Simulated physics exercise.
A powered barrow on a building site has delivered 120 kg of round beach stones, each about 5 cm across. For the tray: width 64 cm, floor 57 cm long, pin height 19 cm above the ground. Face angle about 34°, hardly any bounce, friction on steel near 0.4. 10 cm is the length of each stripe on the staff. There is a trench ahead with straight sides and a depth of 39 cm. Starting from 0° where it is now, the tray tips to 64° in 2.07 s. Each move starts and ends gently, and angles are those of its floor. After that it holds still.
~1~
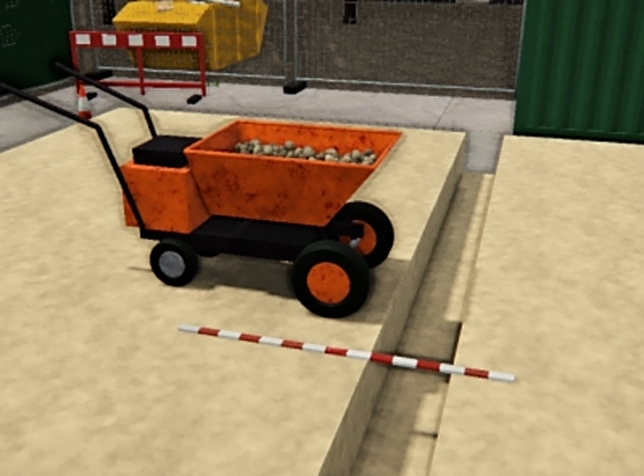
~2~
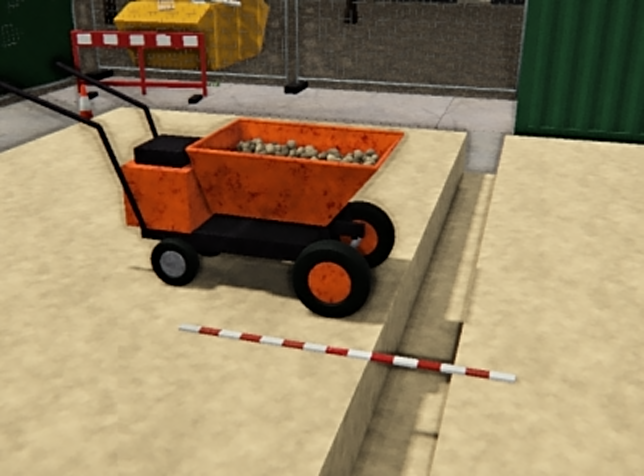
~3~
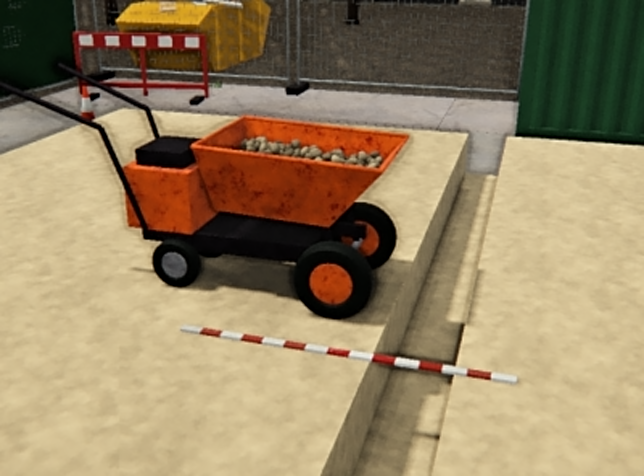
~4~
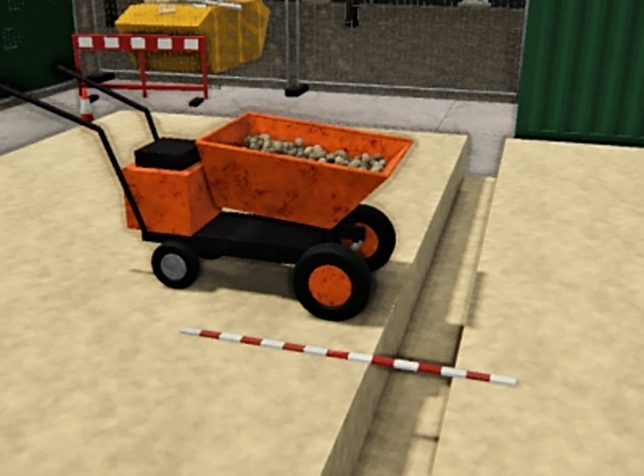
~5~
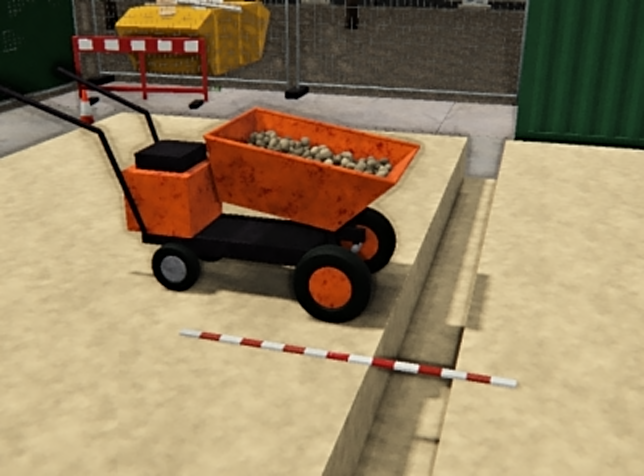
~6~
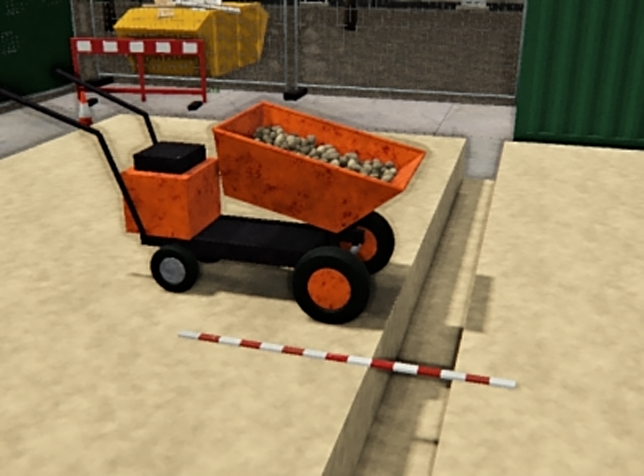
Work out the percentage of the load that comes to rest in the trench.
It works out at about 25 per cent of the load.
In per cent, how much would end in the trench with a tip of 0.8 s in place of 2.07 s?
In that case, around 15%.
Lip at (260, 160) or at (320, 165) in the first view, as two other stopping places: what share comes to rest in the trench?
It'd be around 85 per cent and after that around 80 per cent.
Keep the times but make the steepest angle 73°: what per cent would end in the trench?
Then close to 15 per cent.
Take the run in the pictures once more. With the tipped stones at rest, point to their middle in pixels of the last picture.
(508, 314).
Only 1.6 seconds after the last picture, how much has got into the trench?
I'd put it near 0 per cent.
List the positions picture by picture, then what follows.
The first frame shows lip at (375, 168), floor tilted 0°, highest stones at (286, 153).
In the second frame, the tray is at 1°, its lip at (377, 169); the top of the load is at (288, 153).
The third frame shows lip at (383, 172), floor tilted 2°, highest stones at (280, 149).
In the fourth frame, the tray is at 5°, its lip at (388, 177); the top of the load is at (265, 144).
In the fifth frame, the tray is at 9°, its lip at (396, 183); the top of the load is at (268, 140).
In the sixth frame, the tray is at 13°, its lip at (403, 190); the top of the load is at (272, 135).
Then, 0.9 s after the last picture the floor is at 54°, 100 % in the tray; the foremost stones are at (453, 242).
Then, 1.6 s after the last picture the floor is at 64°, 56 % in the tray, 44 % past the trench; the foremost stones are at (588, 331).
Then, 1.9 s after the last picture the floor is at 64°, 32 % in the tray, 1 % in the trench, 67 % past the trench; the foremost stones are past the picture's edge.
Then, 3.9 s after the last picture the floor is at 64°, 0 % in the tray, 25 % in the trench, 75 % past the trench; the foremost stones are past the picture's edge.
